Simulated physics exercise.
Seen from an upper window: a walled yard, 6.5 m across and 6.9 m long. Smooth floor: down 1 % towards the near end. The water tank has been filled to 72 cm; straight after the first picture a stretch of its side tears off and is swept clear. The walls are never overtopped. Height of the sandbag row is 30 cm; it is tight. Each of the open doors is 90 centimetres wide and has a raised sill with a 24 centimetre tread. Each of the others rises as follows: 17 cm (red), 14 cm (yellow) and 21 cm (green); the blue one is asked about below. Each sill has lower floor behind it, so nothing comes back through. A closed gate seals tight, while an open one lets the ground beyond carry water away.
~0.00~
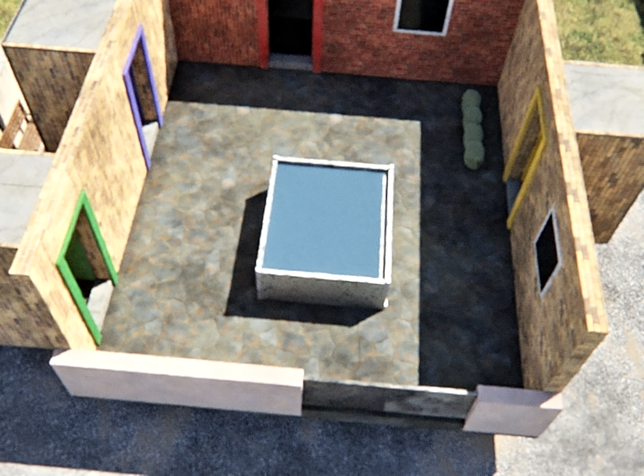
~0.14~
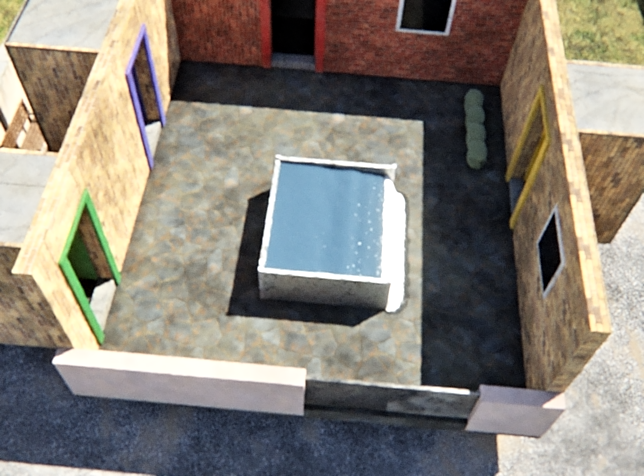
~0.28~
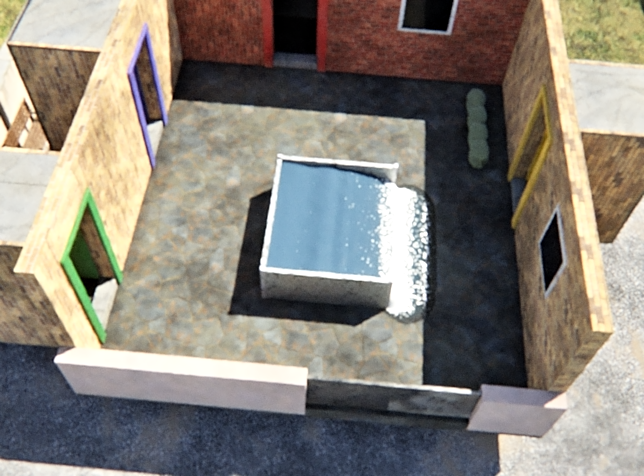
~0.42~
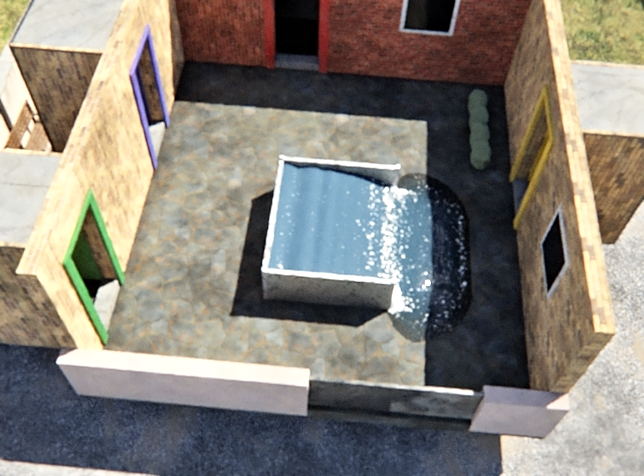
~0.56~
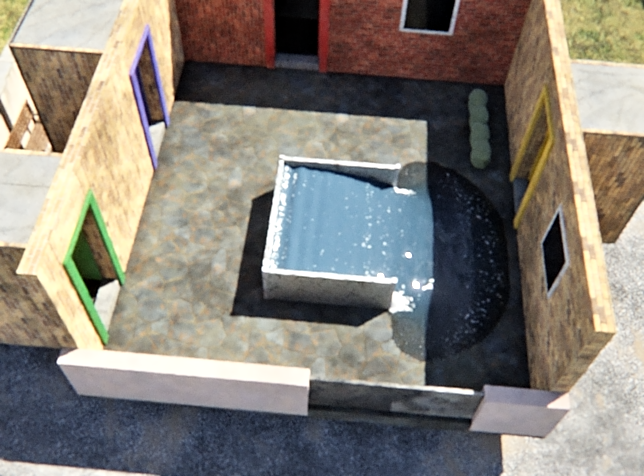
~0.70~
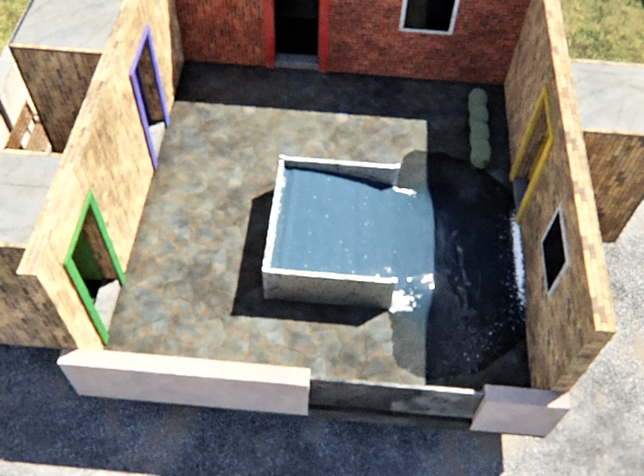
A water tank's right side breaks away, and water pours out across the yard's right side.
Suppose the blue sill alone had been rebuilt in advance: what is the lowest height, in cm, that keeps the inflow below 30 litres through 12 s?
About 7 cm.
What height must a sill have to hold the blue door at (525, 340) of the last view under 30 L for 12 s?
Roughly 24 cm, give or take.
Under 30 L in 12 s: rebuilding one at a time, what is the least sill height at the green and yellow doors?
Roughly 15 cm for the green door and roughly 27 cm for the yellow door.
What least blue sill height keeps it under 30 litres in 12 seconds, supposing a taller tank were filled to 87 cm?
Some 10.0 cm.
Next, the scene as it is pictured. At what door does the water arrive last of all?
I'd say the blue door.
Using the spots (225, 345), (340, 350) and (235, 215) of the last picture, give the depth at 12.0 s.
Going through the spots in order gives 9, 5 and 7 centimetres.
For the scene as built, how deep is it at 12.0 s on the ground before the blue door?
Lab note: Depth approx. 9.5 cm.
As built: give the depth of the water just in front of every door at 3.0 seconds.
Depth (cm): Red 0 / yellow 23 / green 0 / blue 0.
After 1.4 s water covers 25 % of the floor, deepest (48 cm) near (509, 267); it has not reached the blue door.
After 3.0 s water covers 40 % of the floor, deepest (40 cm) near (504, 93); it has not reached the blue door.
After 12.0 s water covers 95 % of the floor, deepest (12 cm) near (109, 375); 10 cm at the blue door, 0 litres in over its 18 cm sill.
At the blue door as built, the water arrived by 5.7 s and peaked near 13 cm at 7.2 s.
With a sill of 6 cm, 42 litres would have come in within the 12 s; with 8 cm, 18 litres. So under 30 litres takes about 7 cm.
